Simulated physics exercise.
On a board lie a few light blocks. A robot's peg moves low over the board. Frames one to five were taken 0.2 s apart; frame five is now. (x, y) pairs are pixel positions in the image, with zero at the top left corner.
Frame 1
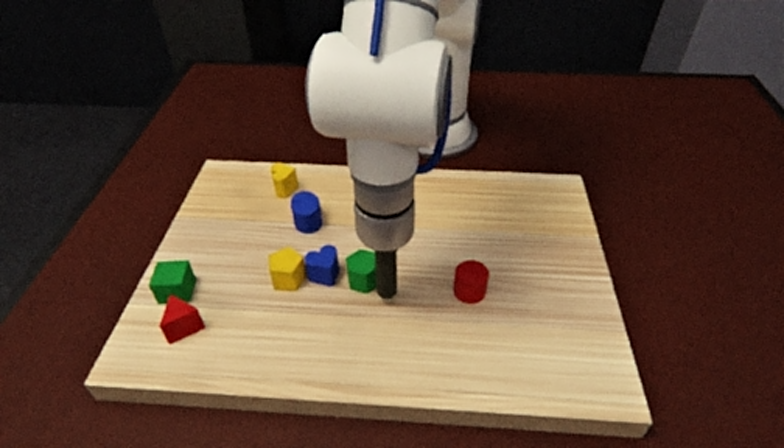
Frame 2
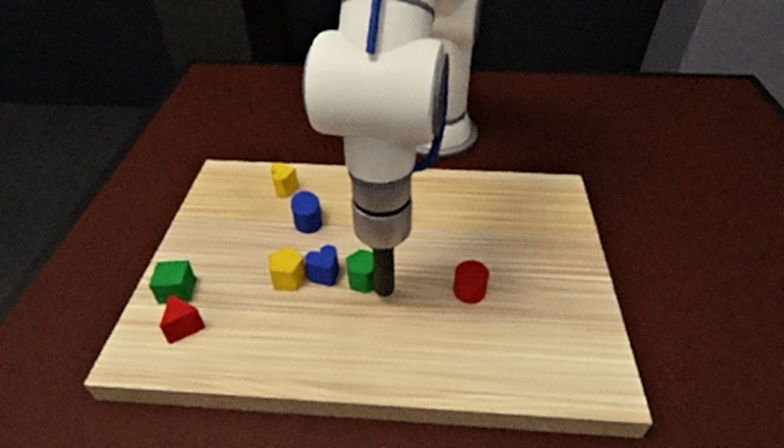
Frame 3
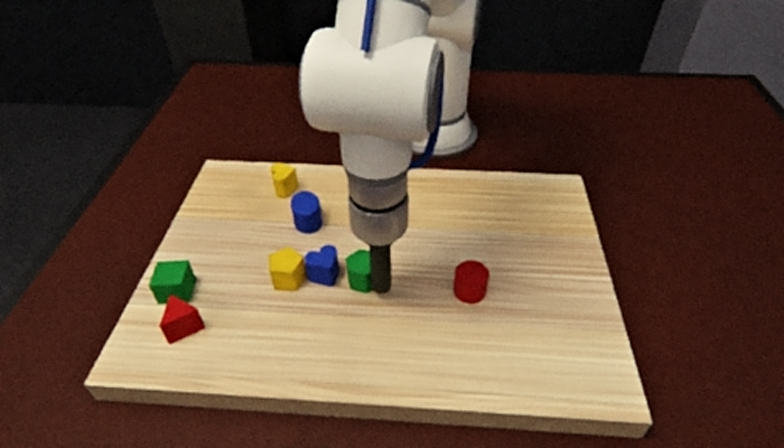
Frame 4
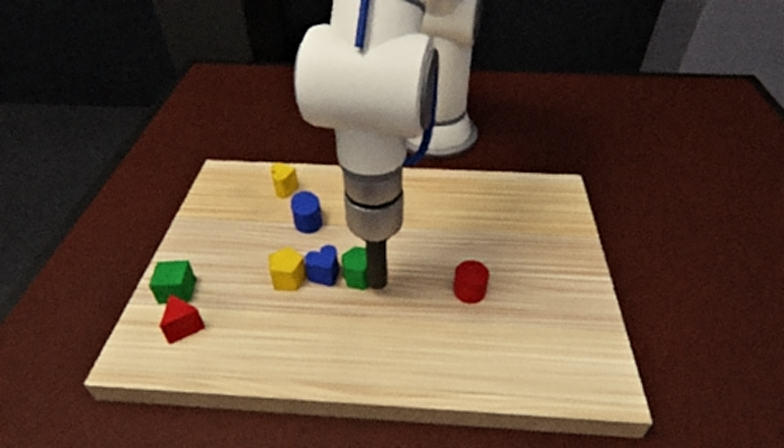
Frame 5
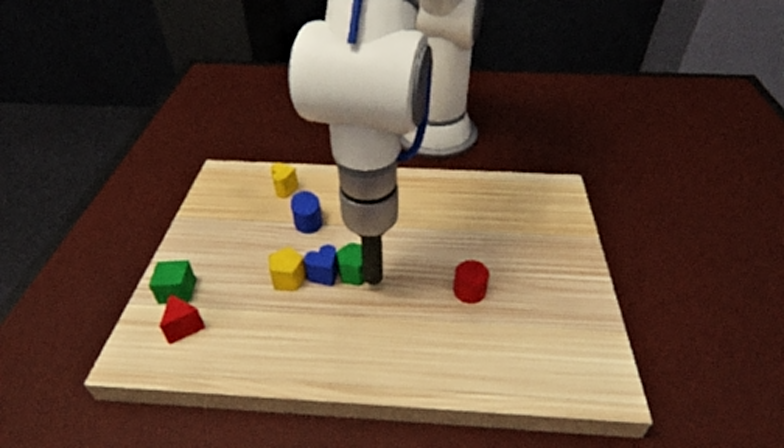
The video shows a robot arm with a dark peg low over a wooden board of small coloured blocks, moving slightly left and away from the viewer, nudging a green block a little left toward a blue heart-shaped block.
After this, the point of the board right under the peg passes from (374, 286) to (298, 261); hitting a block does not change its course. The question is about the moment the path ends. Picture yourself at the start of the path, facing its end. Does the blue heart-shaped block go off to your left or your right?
Picture yourself facing from the start of the path to its end: The blue heart-shaped block moves off to your right.
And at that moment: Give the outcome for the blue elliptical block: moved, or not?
The push misses it.
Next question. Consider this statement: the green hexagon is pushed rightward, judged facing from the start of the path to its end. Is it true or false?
True - the claim holds.
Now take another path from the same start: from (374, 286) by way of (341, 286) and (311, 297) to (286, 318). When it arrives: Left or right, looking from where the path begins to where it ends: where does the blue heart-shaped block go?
Side: Right.
The first path, step by step. One third of the way, peg (346, 270); yellow five-sided block (273, 257), turned 40° anticlockwise; blue heart-shaped block (304, 244); green hexagon (332, 243), turned 15° clockwise.
Two thirds of the way, peg (320, 261); yellow five-sided block (267, 256), turned 70° anticlockwise; blue heart-shaped block (290, 236), turned 30° anticlockwise; green hexagon (319, 232), turned 50° clockwise.
At the end, peg (296, 253); yellow five-sided block (267, 256), turned 70° anticlockwise; blue elliptical block in place; blue heart-shaped block (282, 230), turned 40° anticlockwise; green hexagon (317, 229), turned 70° clockwise.
